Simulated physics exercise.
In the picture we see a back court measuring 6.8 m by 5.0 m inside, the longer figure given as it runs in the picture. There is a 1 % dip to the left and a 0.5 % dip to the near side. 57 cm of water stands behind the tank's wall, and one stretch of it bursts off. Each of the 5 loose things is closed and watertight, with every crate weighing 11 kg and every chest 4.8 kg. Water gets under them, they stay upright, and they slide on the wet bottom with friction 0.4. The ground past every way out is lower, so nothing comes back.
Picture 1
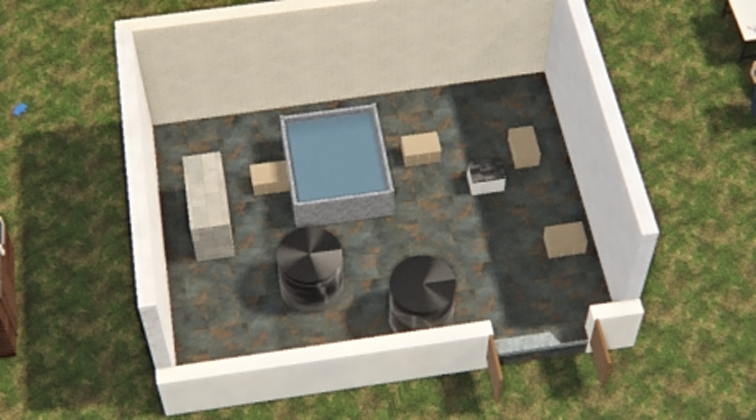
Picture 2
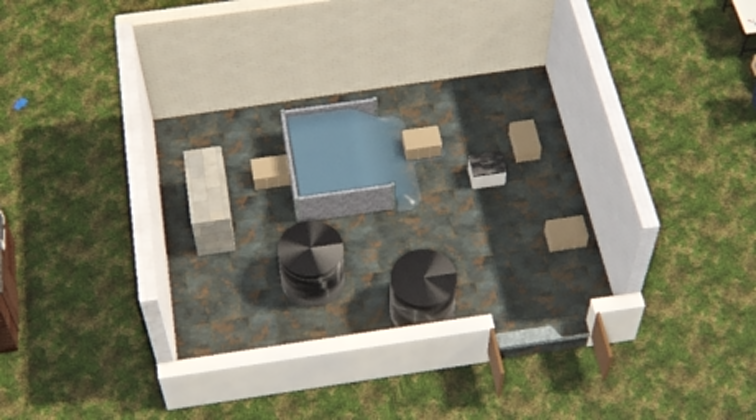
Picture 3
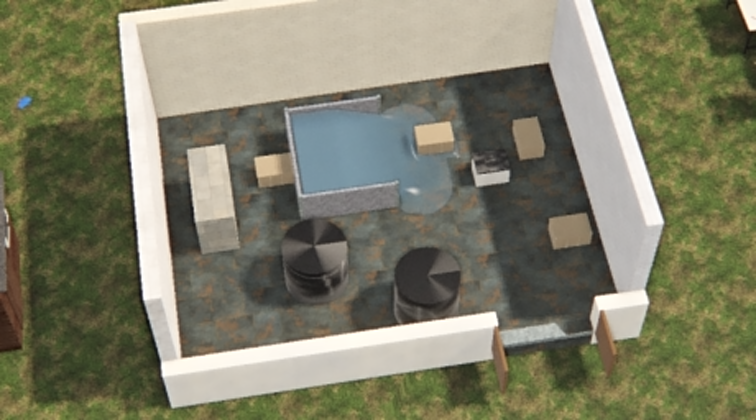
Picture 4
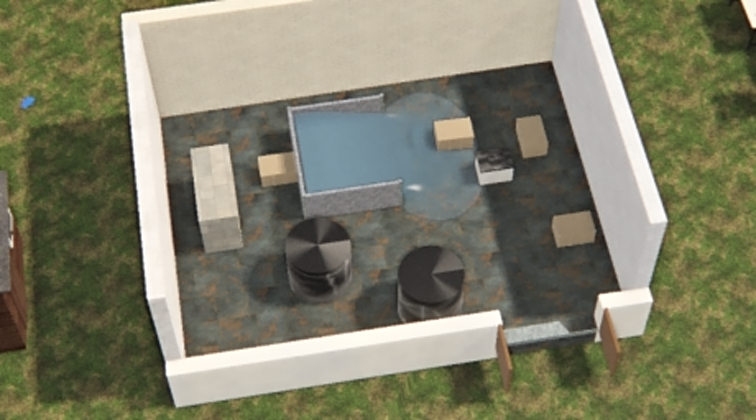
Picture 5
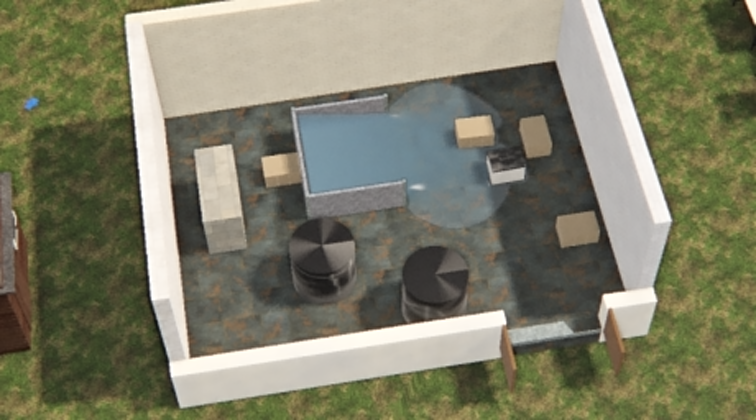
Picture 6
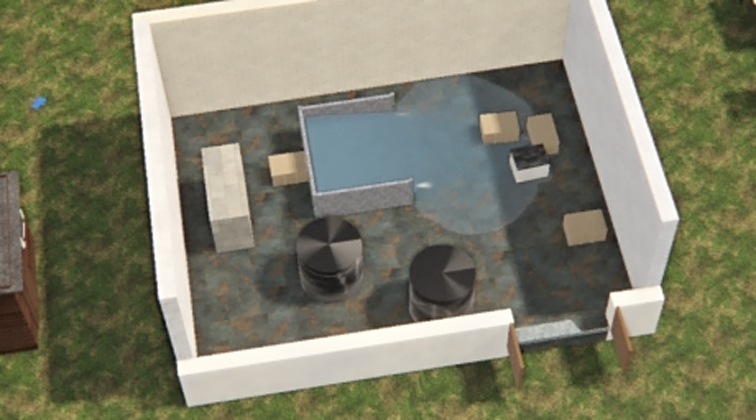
The video shows a walled yard where one side of a raised pool gives way and water spreads rightward across the dark floor, pushing a pale box to the right, followed by a small dark-topped white chest.
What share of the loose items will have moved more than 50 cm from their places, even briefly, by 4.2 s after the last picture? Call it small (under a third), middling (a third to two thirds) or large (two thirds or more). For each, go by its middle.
Large, two thirds or more.
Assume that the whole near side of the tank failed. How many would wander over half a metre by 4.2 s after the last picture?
0.
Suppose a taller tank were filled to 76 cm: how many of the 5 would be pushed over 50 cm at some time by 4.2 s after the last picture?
Under that setup the answer is 4.
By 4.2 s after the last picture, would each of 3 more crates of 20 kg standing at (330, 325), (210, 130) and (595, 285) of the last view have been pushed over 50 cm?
In order: Within it, within it, beyond it.
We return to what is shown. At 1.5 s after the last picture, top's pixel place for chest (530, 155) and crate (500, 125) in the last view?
Approx. (589, 170); approx. (562, 71).
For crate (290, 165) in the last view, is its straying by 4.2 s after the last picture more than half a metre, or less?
Short answer, undershooting.
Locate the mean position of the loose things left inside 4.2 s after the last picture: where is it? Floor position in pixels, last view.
Averaged position, last view: Near pixel (480, 207).
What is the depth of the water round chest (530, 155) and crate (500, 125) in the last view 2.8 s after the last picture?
Depth approx. 9 cm / 14 cm.
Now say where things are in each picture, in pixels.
The first picture shows a crate at (421, 144), on the bottom; a chest at (487, 169), on the bottom; water covers 2.5 m2; 0 of 5 have shifted.
The second picture shows a crate at (422, 138), on the bottom; a chest at (488, 163) rests on the ground; water covers 3.4 m2; 0 of 5 have shifted.
The third picture shows a crate at (434, 133) rests on the ground, 15 cm from its start; a chest at (491, 161) rests on the ground; water covers 4.3 m2; 1 of 5 have shifted.
The fourth picture shows a crate at (454, 129), on the bottom, 42 cm from its start; a chest at (495, 159), on the bottom; water covers 5.6 m2; 1 of 5 have shifted.
The fifth picture shows a crate at (475, 127) rests on the ground, 71 cm from its start; a chest at (507, 159) rests on the ground, 13 cm from its start; 7.0 m2 under water; 2 of 5 have shifted.
The sixth picture shows a crate at (500, 123), on the bottom, 102 cm from its start; a chest at (530, 156), on the bottom, 40 cm from its start; 8.6 m2 under water; 2 of 5 have shifted.
Then, 0.4 s after the last picture 2 of 5 are over 50 cm from their spots; 1 afloat.
Then, 1.5 s after the last picture 4 of 5 are over 50 cm from their spots; 4 afloat.
Then, 2.8 s after the last picture 4 of 5 are over 50 cm from their spots; 3 afloat.
Then, 4.2 s after the last picture 4 of 5 are over 50 cm from their spots, and 4 have been at some point; 3 afloat.
